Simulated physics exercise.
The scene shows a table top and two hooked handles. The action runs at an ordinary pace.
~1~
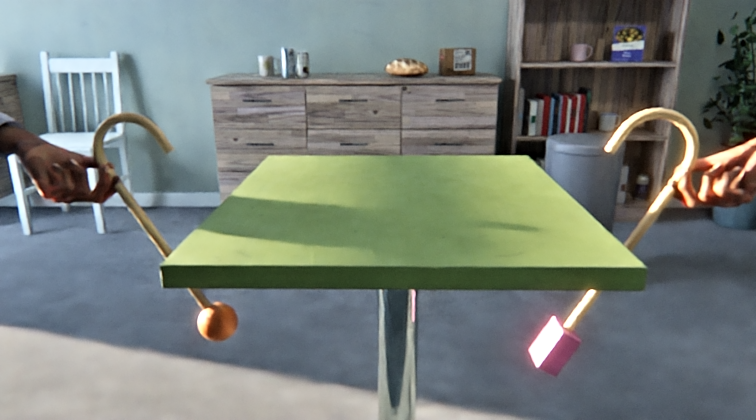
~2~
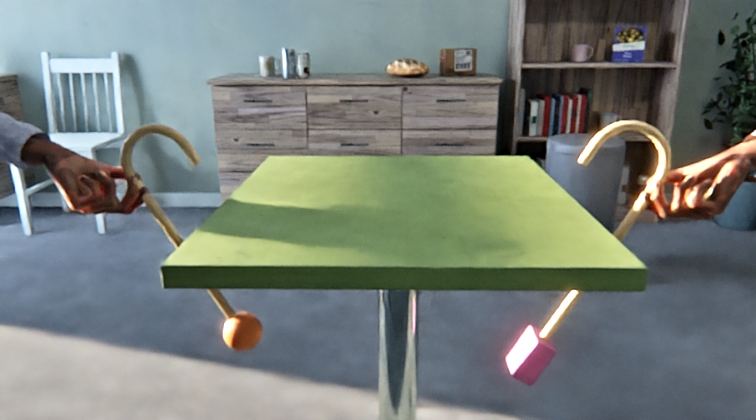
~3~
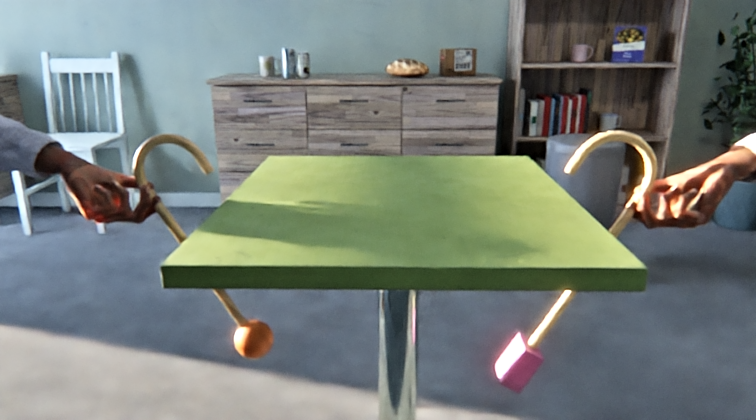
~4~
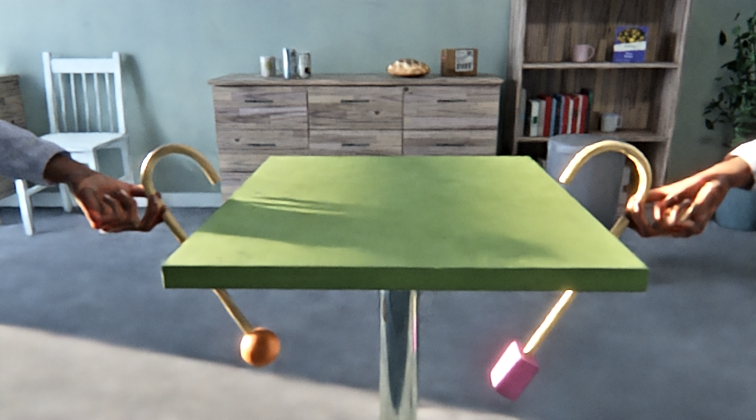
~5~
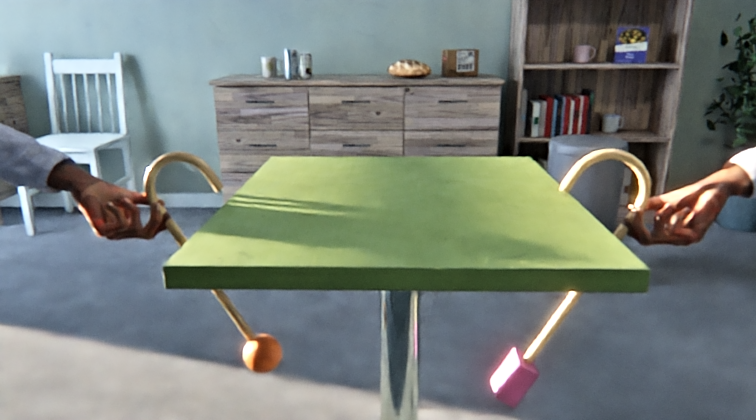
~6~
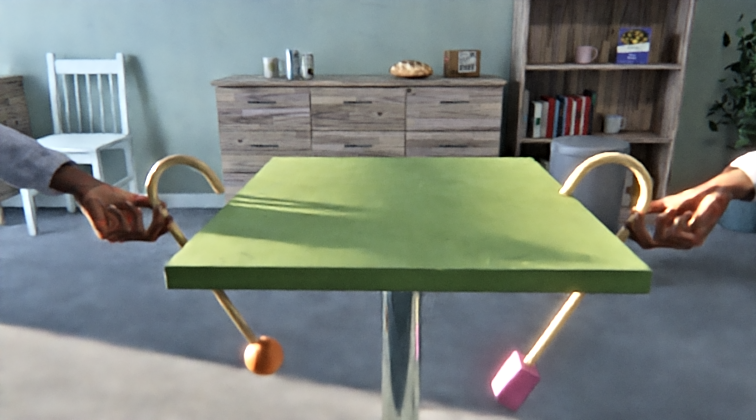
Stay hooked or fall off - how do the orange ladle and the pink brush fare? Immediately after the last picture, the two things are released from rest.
Result: My guess is the orange ladle falls free; my guess is the pink brush holds fast.
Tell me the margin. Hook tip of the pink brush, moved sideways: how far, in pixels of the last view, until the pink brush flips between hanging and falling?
Push it right about 8 pixels and you reach the switch.
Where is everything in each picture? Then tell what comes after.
The first frame shows still on the way; orange ladle (179, 229); pink brush (594, 240); table (399, 203).
The second frame shows still on the way; pink brush (569, 251); table (399, 203).
The third frame shows still on the way; orange ladle (217, 248); table (399, 203).
The fourth frame shows still on the way; pink brush (551, 268); table (400, 203).
The fifth frame shows still on the way; orange ladle (226, 264); table (401, 204).
The sixth frame shows in place, still held; orange ladle (228, 267); pink brush (552, 279); table (403, 204).
Then, 0.30 s past the last view, orange ladle in the air; pink brush at rest near (553, 280).
Finally, the orange ladle slips off; the pink brush hangs from the table, near (552, 279).
